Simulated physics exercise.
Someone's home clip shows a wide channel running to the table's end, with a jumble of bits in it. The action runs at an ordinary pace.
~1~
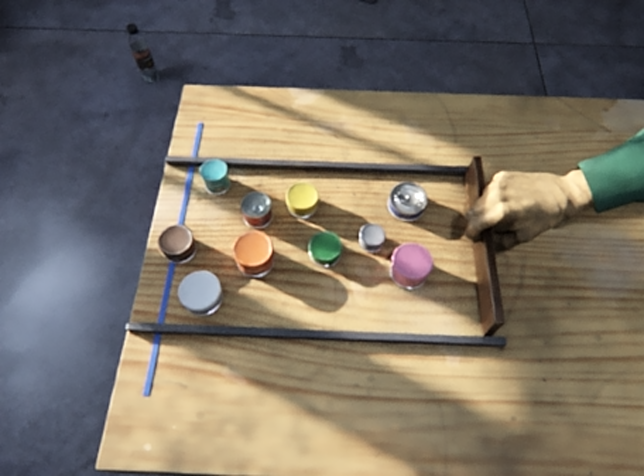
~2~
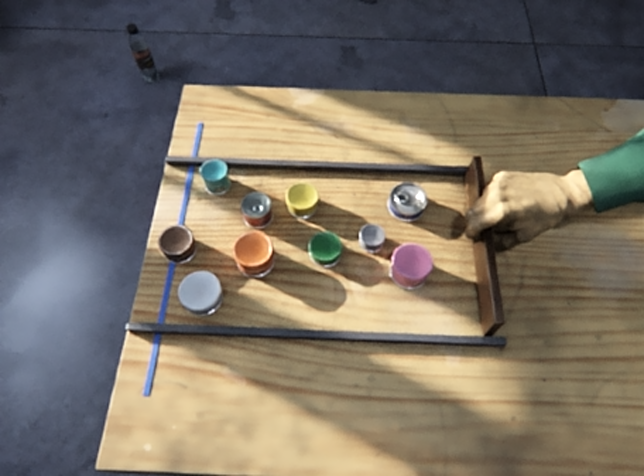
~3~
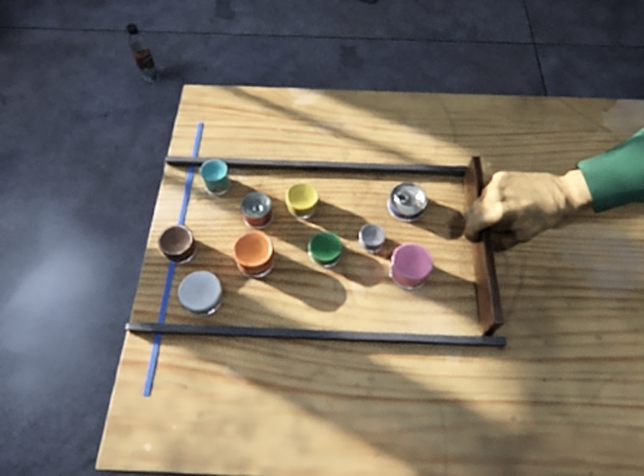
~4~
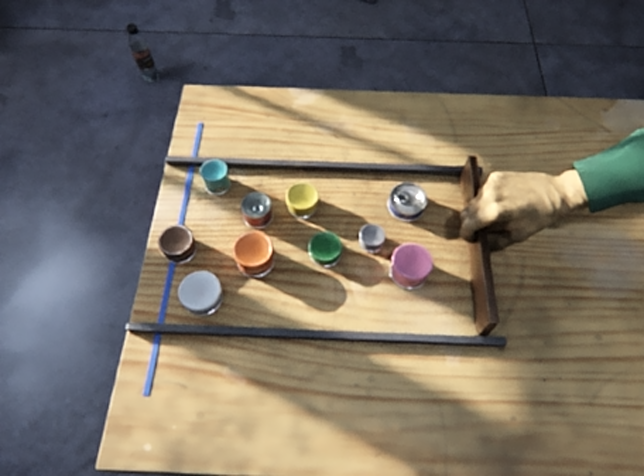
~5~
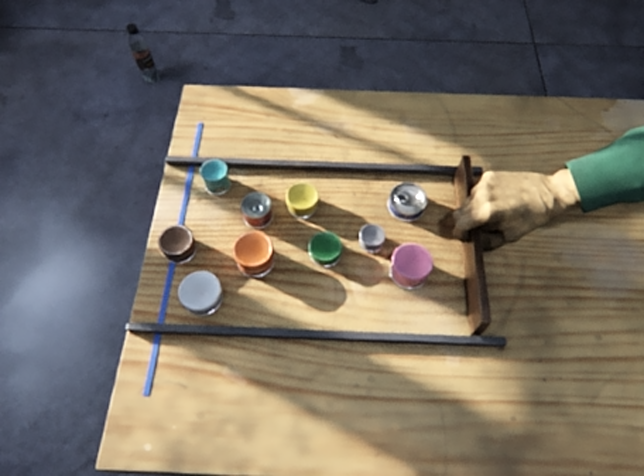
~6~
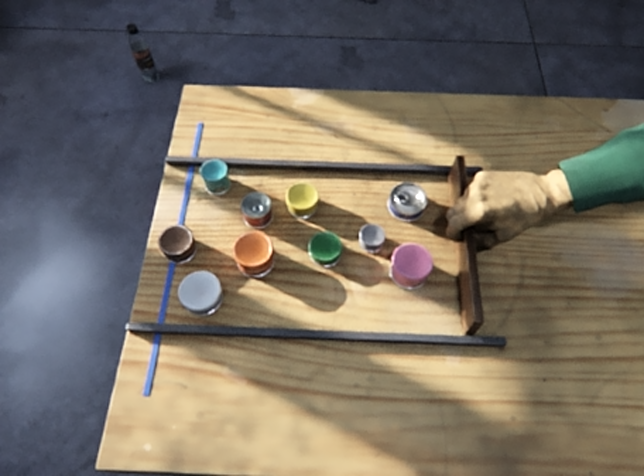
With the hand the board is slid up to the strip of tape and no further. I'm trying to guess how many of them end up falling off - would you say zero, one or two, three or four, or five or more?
I would say five or more.
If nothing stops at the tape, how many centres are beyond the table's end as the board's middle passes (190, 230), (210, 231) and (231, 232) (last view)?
Respectively, 4, 2 and 1.
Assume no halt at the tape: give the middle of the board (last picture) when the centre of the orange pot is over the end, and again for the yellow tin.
The middle is at (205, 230) when it's the orange pot, and at (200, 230) when it's the yellow tin.
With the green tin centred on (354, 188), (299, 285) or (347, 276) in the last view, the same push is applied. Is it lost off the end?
Try one it is not knocked off; try two it is not knocked off; try three it is not knocked off.
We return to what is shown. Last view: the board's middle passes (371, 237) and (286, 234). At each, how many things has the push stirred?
That gives 4 for the first and 7 for the second.
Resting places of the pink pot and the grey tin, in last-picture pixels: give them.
They come to rest around (150, 260) and (166, 227).
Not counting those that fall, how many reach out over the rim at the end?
I get 3.
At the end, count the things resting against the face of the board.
4 in contact.
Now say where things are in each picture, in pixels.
In the first frame, brown tin (178, 244); turquoise pot (216, 177); white pot (201, 293); board (482, 241); tape (177, 239).
In the second frame, turquoise pot (216, 178); orange pot (254, 255).
In the third frame, white pot (201, 294); red pot (257, 211).
In the fourth frame, brown tin (178, 245); pink pot (411, 267).
In the fifth frame, turquoise pot (216, 178); yellow tin (302, 200).
In the sixth frame, brown tin (178, 245); turquoise pot (216, 178); white pot (201, 294); board (464, 241); tape (177, 239).
Soon after, none off yet; brown tin at rest near (178, 245); turquoise pot at rest near (216, 178); white pot at rest near (201, 294).
By the end, the number that fall off is five or more; fallen, green tin, yellow tin, orange pot, red pot, turquoise pot and brown tin.
